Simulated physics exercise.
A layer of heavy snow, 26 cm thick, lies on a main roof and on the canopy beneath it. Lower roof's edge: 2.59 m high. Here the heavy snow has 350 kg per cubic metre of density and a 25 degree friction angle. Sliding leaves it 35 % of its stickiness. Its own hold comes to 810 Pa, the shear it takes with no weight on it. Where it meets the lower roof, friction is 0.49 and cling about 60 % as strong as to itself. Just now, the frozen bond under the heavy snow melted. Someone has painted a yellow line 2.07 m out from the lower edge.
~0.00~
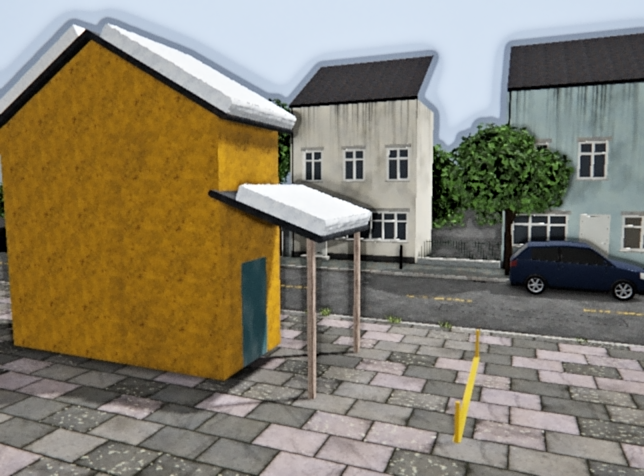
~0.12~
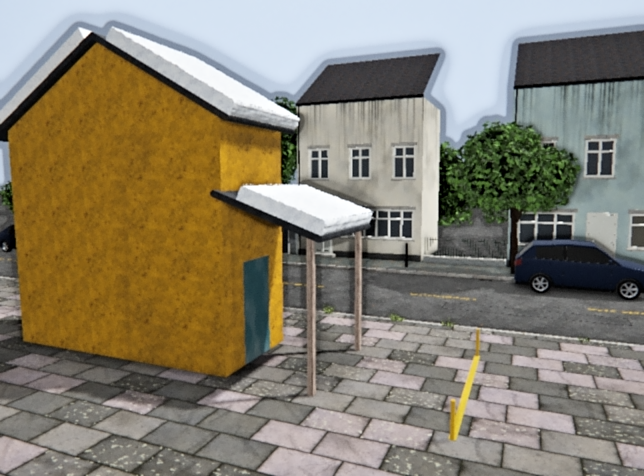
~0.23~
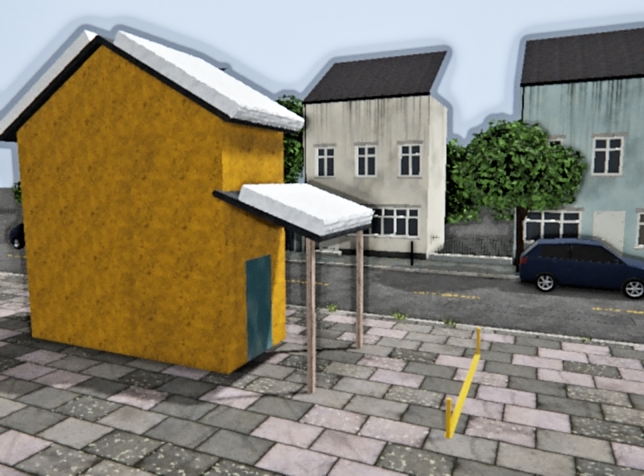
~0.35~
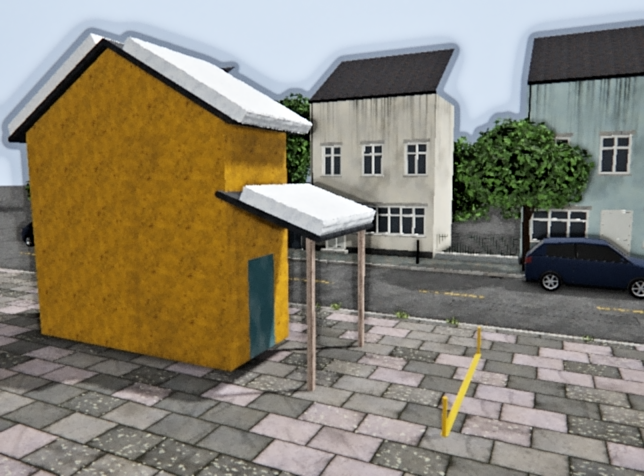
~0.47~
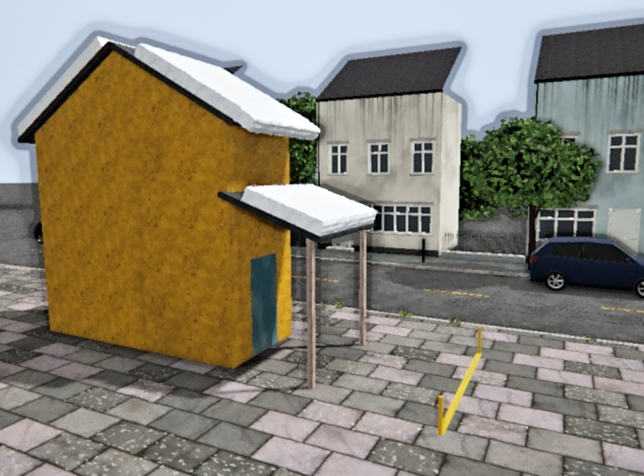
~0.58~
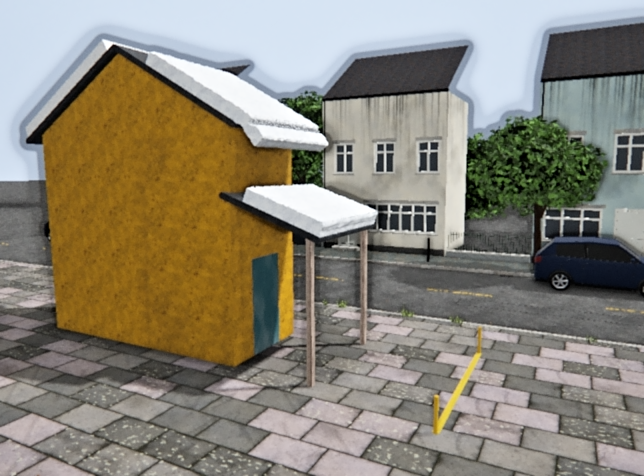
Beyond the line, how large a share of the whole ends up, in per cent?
Roughly 38 per cent.
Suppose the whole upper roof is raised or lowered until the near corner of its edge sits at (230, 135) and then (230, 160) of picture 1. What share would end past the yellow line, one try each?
Roughly 30 per cent first and 12 per cent second.
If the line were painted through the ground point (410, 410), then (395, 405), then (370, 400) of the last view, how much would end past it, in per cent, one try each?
About 45 %, 55 %, 60 %.
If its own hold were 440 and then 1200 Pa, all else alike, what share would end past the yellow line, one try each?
First 40 %, second 35 %.
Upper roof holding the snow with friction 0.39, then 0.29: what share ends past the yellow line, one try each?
It would be 12 % the first time and 25 % the second.
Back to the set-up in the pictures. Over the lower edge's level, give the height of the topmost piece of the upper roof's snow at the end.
It ends up some 0.7 m higher than the lower edge.
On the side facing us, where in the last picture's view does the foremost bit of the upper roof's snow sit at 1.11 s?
Around pixel (316, 211).
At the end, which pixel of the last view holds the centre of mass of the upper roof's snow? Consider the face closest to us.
It sits close to (463, 394) in the last view.
After 1.11 s, none is below the lower edge and 0 % is past the line.
After 1.74 s, 49 % is below the lower edge and 0 % is past the line.
After 2.37 s, 67 % is below the lower edge and 38 % is past the line.
After 3.00 s, 67 % is below the lower edge and 38 % is past the line.
After 3.10 s, at the end, 67 % is below the lower edge and 38 % is past the line.
